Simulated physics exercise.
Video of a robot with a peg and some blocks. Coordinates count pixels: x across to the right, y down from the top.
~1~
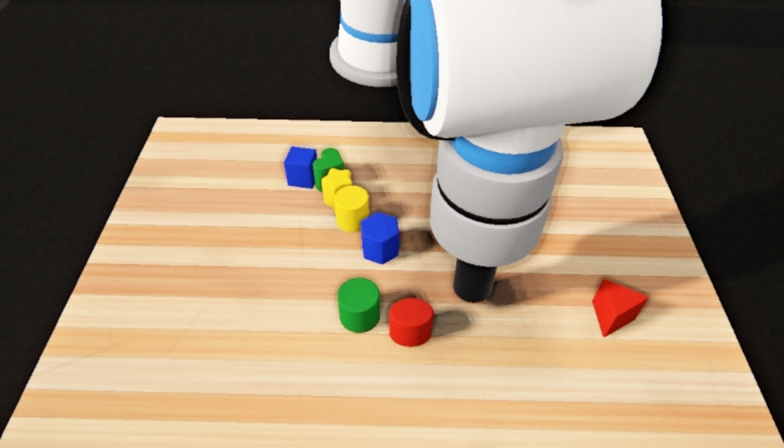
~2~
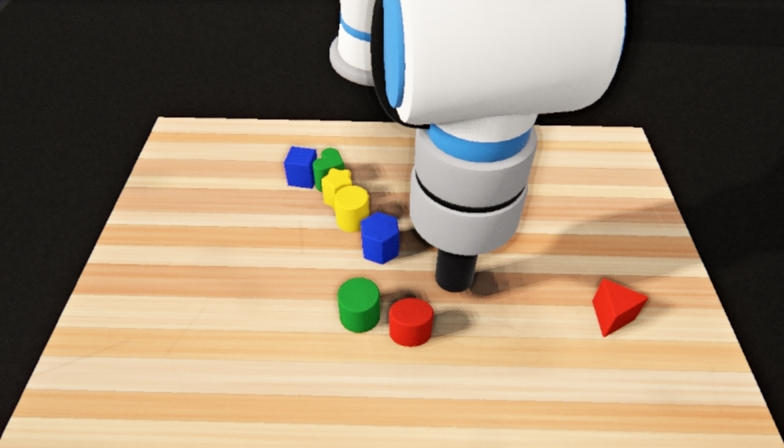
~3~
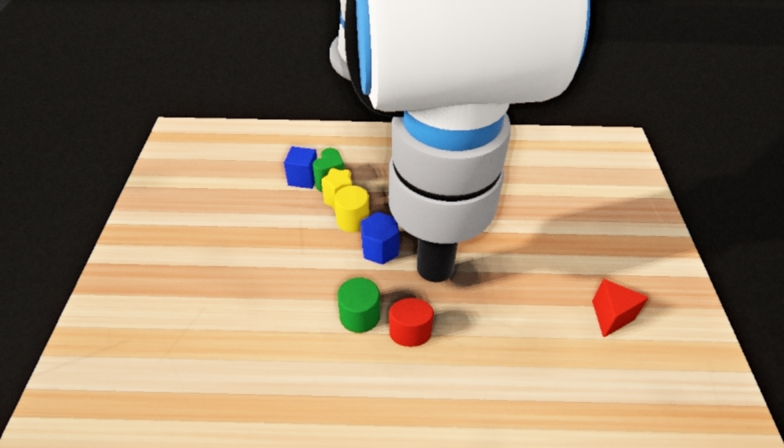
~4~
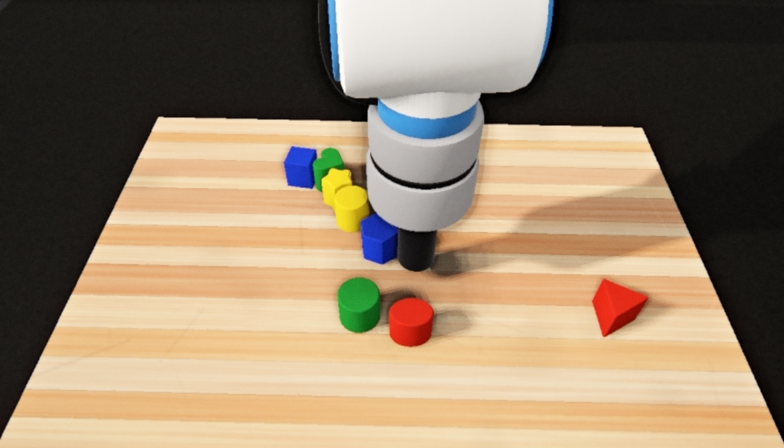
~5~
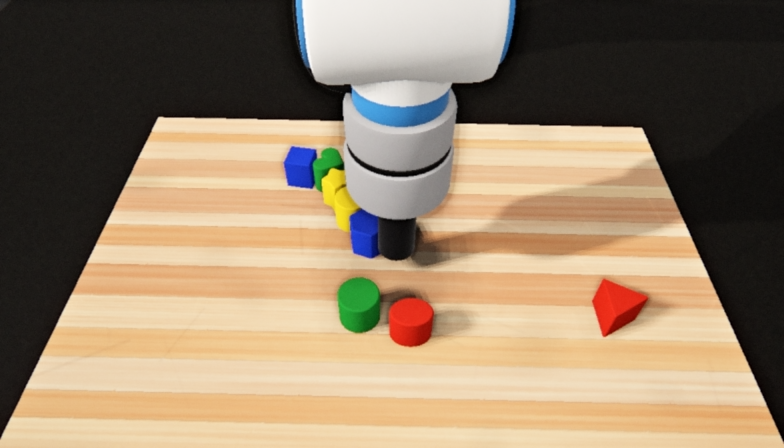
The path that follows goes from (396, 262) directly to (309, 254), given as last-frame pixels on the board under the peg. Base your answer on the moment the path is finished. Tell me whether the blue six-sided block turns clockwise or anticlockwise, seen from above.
Watching from overhead, you'd notice the blue six-sided block rotating clockwise.
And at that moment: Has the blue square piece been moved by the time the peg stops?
No.
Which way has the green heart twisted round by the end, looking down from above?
From above, it turns counterclockwise.
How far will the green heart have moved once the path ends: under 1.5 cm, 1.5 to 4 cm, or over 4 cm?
From 1.5 to 4 cm.
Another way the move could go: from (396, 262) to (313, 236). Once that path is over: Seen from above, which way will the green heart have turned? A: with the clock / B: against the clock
The one that fits is B, against the clock.
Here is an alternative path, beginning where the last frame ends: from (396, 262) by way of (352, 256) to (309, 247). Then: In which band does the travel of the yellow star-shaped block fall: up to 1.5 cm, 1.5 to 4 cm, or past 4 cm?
Travel: 1.5-4 cm.
What follows on the original path. Halfway along, peg at (351, 243); green heart at (327, 148), turned 20° anticlockwise; yellow star-shaped block at (334, 165), turned 20° clockwise; yellow cylinder at (336, 185); blue six-sided block at (334, 210), turned 35° clockwise.
At the end, peg at (306, 239); blue square piece still; green heart at (327, 146), turned 20° anticlockwise; yellow star-shaped block at (335, 162), turned 25° clockwise; yellow cylinder at (334, 182); blue six-sided block at (311, 204), turned 95° clockwise.
